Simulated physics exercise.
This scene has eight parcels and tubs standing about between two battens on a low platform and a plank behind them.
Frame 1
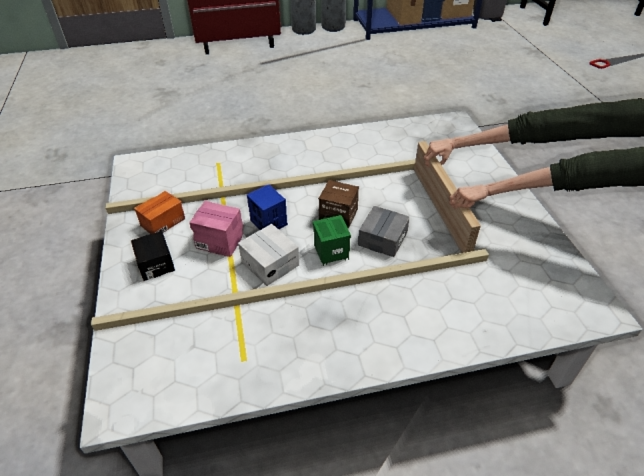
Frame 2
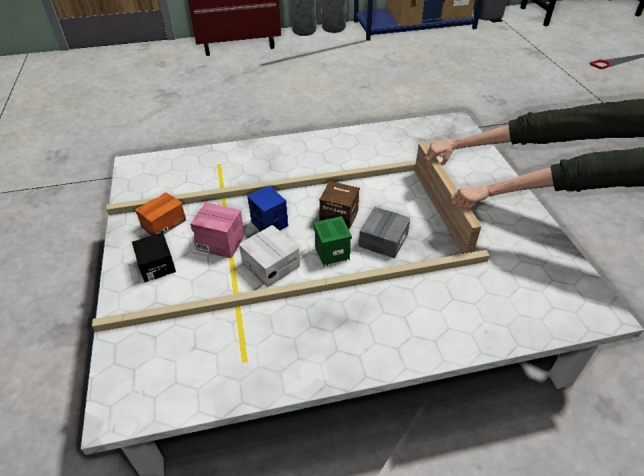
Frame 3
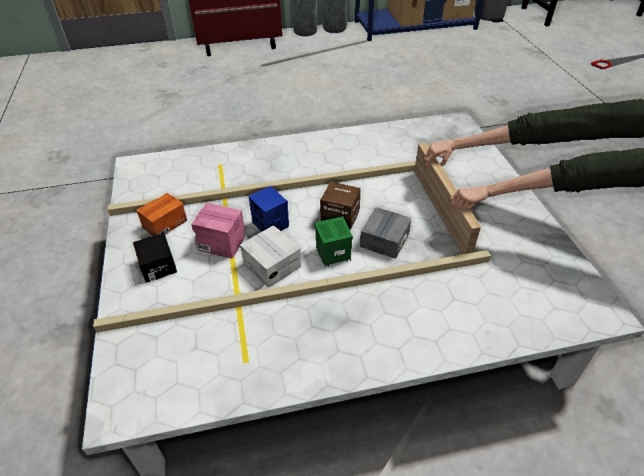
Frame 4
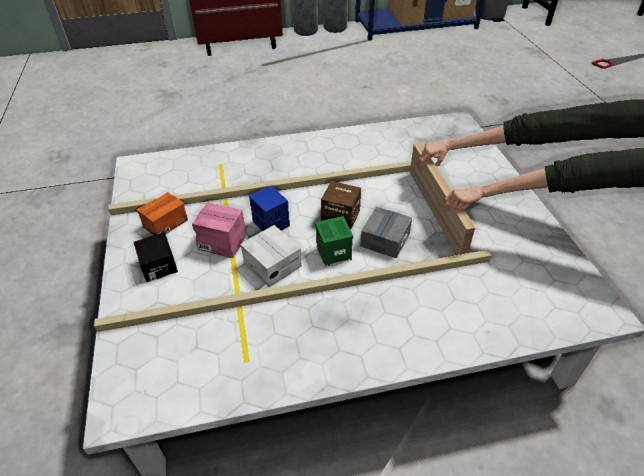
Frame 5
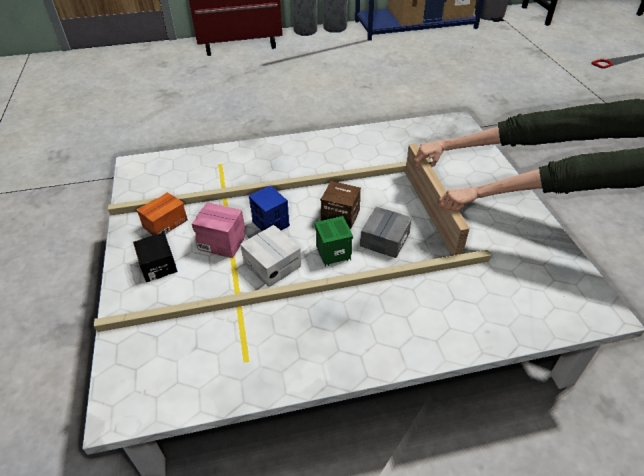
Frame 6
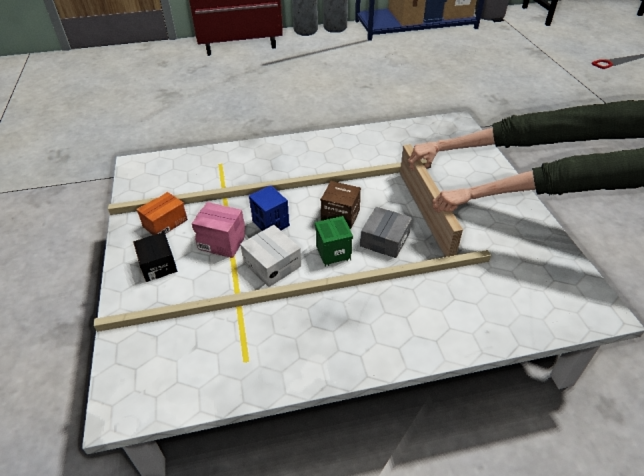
Two hands held a wooden plank upright at the right end of a low platform, then slid it slightly left between two battens toward eight colourful boxes, which stayed where they were.
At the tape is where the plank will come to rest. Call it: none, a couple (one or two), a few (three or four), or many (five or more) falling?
Call: None.
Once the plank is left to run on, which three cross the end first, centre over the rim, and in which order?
It goes the black parcel, after that the white parcel, and after that the pink box.
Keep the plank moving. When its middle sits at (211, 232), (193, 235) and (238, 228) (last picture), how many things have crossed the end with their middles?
Taking the places in turn, the counts are 1, 2 and 0.
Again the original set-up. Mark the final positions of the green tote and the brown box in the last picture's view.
(174, 273) and (211, 213), roughly.
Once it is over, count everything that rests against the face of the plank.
The figure is 2.
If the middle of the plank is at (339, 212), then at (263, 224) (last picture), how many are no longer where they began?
Counts: 4, 7.
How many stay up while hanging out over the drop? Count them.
Count of overhanging things: 1.
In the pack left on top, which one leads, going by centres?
The black parcel, that one.
A little later, none off yet; black parcel at rest near (155, 257); orange box at rest near (163, 215); pink box at rest near (220, 230).
Next, none off yet; black parcel shifted a little near (144, 257); orange box at rest near (163, 215); pink box shifted about its own width near (187, 235).
When it is over, the number that fall off is zero.
